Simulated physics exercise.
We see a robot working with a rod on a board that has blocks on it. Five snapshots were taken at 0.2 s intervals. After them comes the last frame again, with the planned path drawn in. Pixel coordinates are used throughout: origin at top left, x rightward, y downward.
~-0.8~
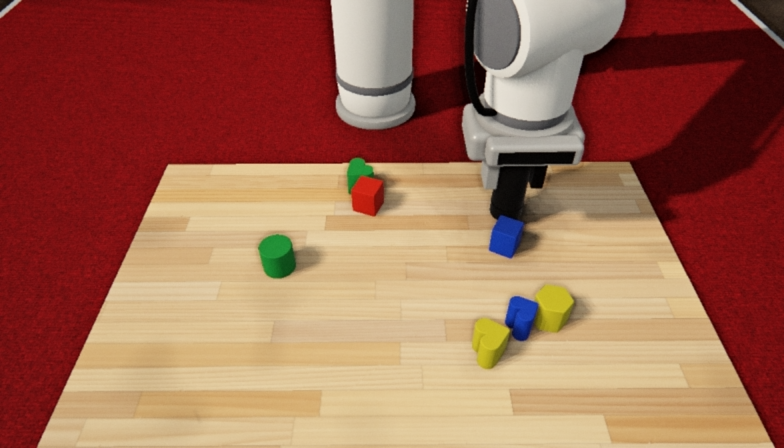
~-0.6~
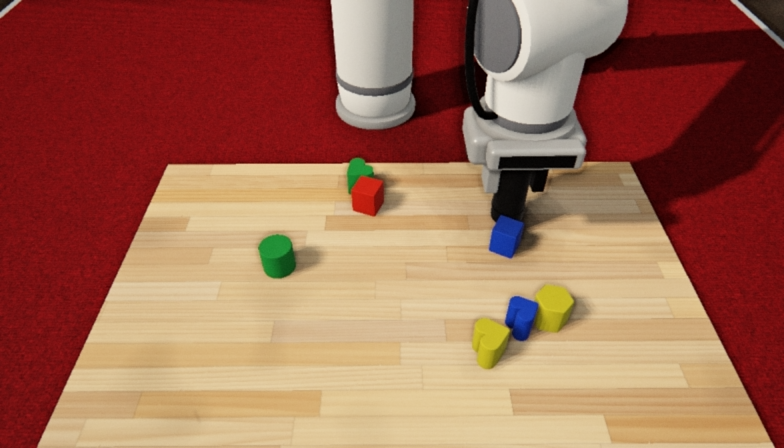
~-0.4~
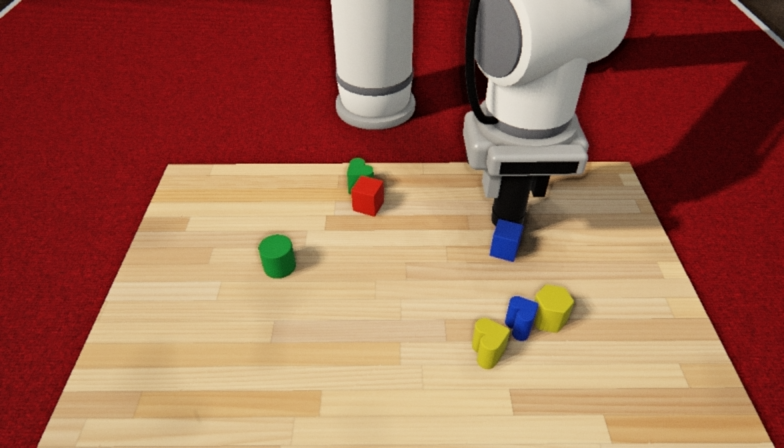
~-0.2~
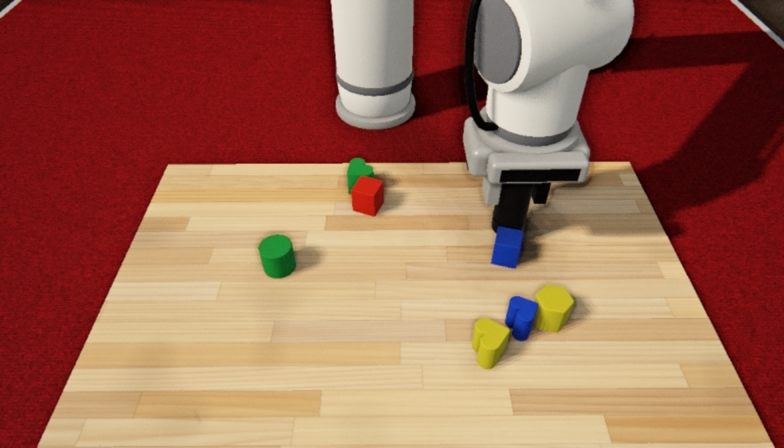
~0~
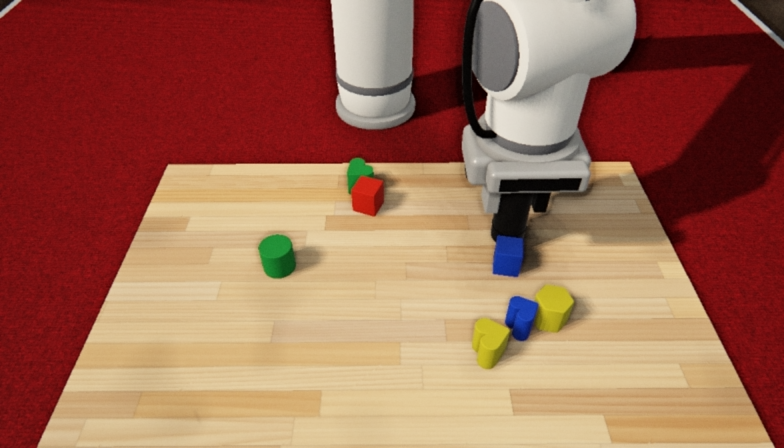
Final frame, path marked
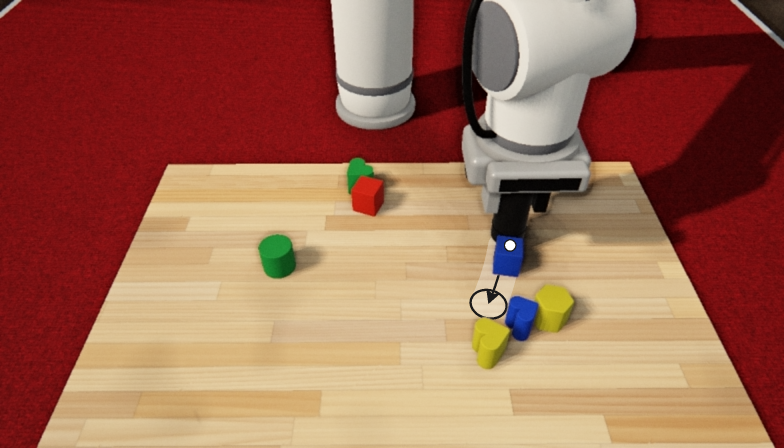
At first, a robot arm holds a black rod just behind a blue square block on a wooden board, with green, red, yellow and other blue blocks scattered around. The rod then moves slowly toward the viewer, pushing the blue block a short way forward while the other blocks stay still.
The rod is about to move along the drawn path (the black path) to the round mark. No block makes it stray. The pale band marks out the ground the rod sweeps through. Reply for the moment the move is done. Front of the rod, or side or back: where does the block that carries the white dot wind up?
I think it holds its spot in front.
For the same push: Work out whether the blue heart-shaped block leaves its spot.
Shifted.
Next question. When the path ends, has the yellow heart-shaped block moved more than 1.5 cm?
Short answer: No.
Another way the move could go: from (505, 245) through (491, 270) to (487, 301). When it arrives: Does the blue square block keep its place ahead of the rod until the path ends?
Yes - that is the case.
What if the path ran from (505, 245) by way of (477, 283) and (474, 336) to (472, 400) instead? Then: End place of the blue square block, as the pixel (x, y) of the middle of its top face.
Located at (512, 279).
Drawn move, from (505, 245) through (501, 264) and (496, 283) to (489, 304); the dot is on the blue square block.
The first path, step by step. Halfway along, rod at (501, 265); blue square block at (510, 277), turned 20° anticlockwise.
At the end, rod at (490, 295); yellow heart-shaped block still; blue square block at (505, 310), turned 35° anticlockwise; blue heart-shaped block at (532, 325), turned 50° anticlockwise; yellow six-sided block still.
